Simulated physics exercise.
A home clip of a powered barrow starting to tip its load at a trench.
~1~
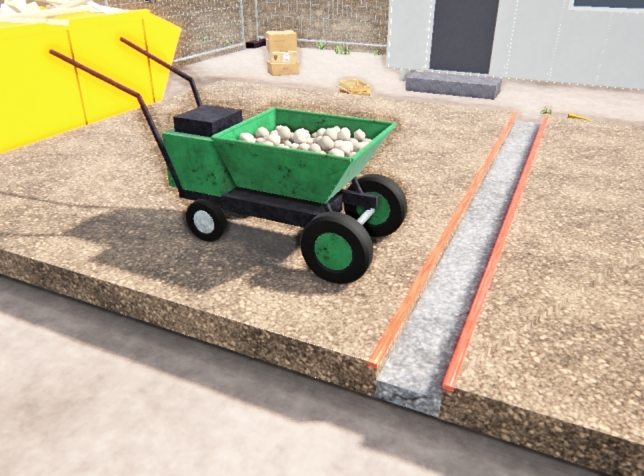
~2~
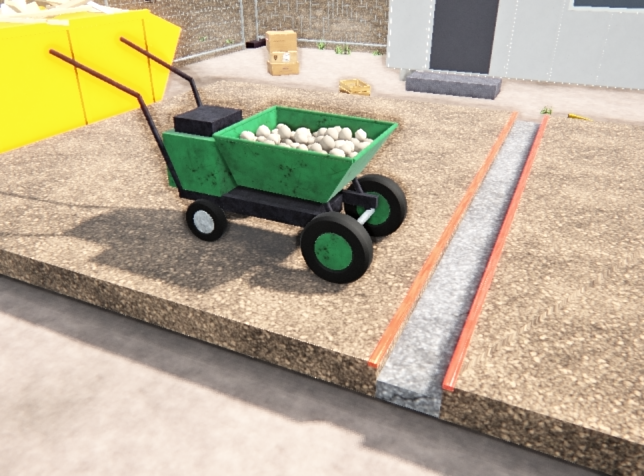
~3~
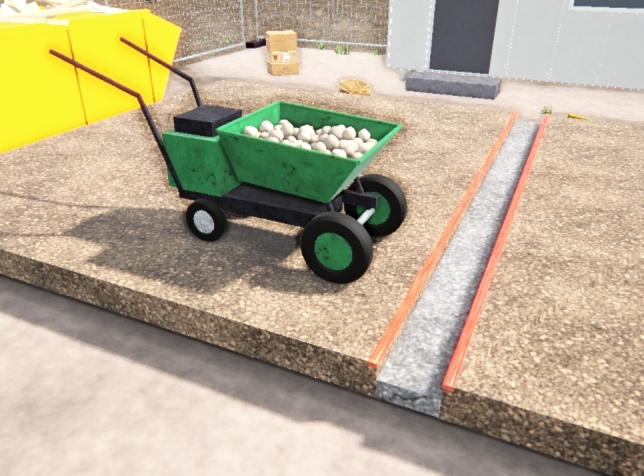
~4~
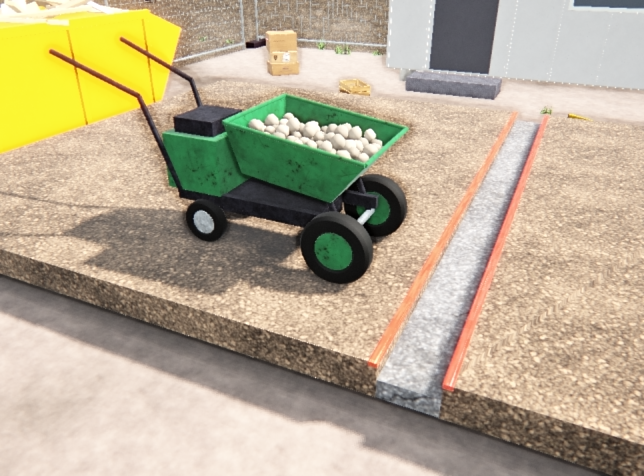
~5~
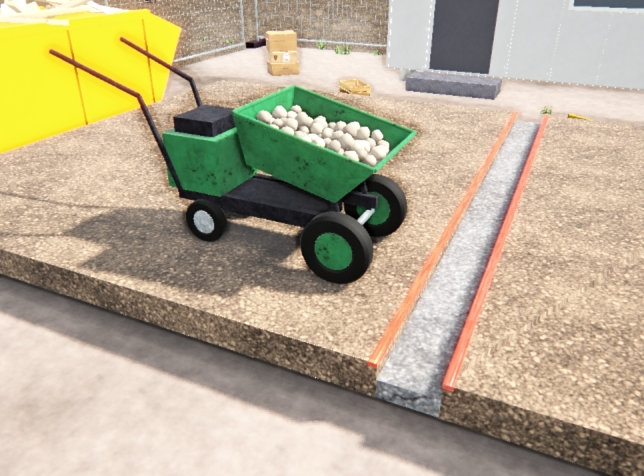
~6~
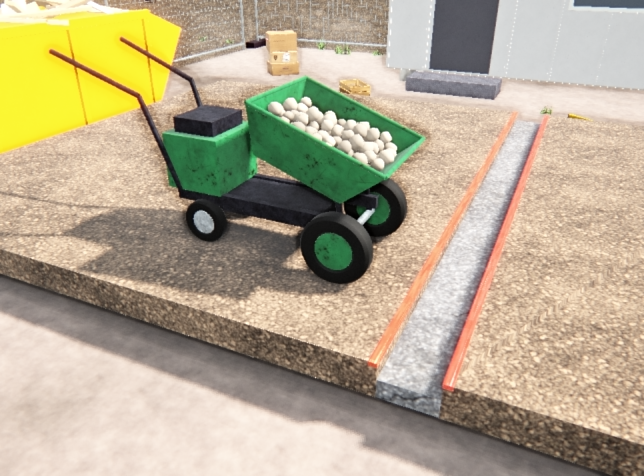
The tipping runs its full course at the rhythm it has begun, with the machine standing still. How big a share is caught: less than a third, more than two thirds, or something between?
Between the edges lies from one third to two thirds of the load.
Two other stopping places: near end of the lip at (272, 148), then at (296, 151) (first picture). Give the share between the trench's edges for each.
The first gives 50 %, the second 60 %.
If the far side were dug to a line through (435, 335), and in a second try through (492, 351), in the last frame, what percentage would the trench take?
The first gives 20 %, the second 80 %.
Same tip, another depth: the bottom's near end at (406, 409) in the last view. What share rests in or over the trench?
Near 50 %.
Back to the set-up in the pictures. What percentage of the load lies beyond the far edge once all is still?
Some 55 per cent.
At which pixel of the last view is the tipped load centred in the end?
Roughly at (490, 285).
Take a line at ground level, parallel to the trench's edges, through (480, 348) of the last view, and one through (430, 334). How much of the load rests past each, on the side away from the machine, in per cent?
First some 40, then 80 per cent.
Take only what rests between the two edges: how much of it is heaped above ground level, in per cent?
About 25 per cent.
Soon after the last picture, skip tipped steeply; all in the skip.
A little later, skip tipped right over; about two thirds in the skip; about a quarter in or heaped over the trench; a small part beyond it; a small part falling.
Later still, skip tipped right over; a small part in the skip; about half in or heaped over the trench; about half beyond it.
At rest, skip tipped right over; about half in or heaped over the trench; about half beyond it.
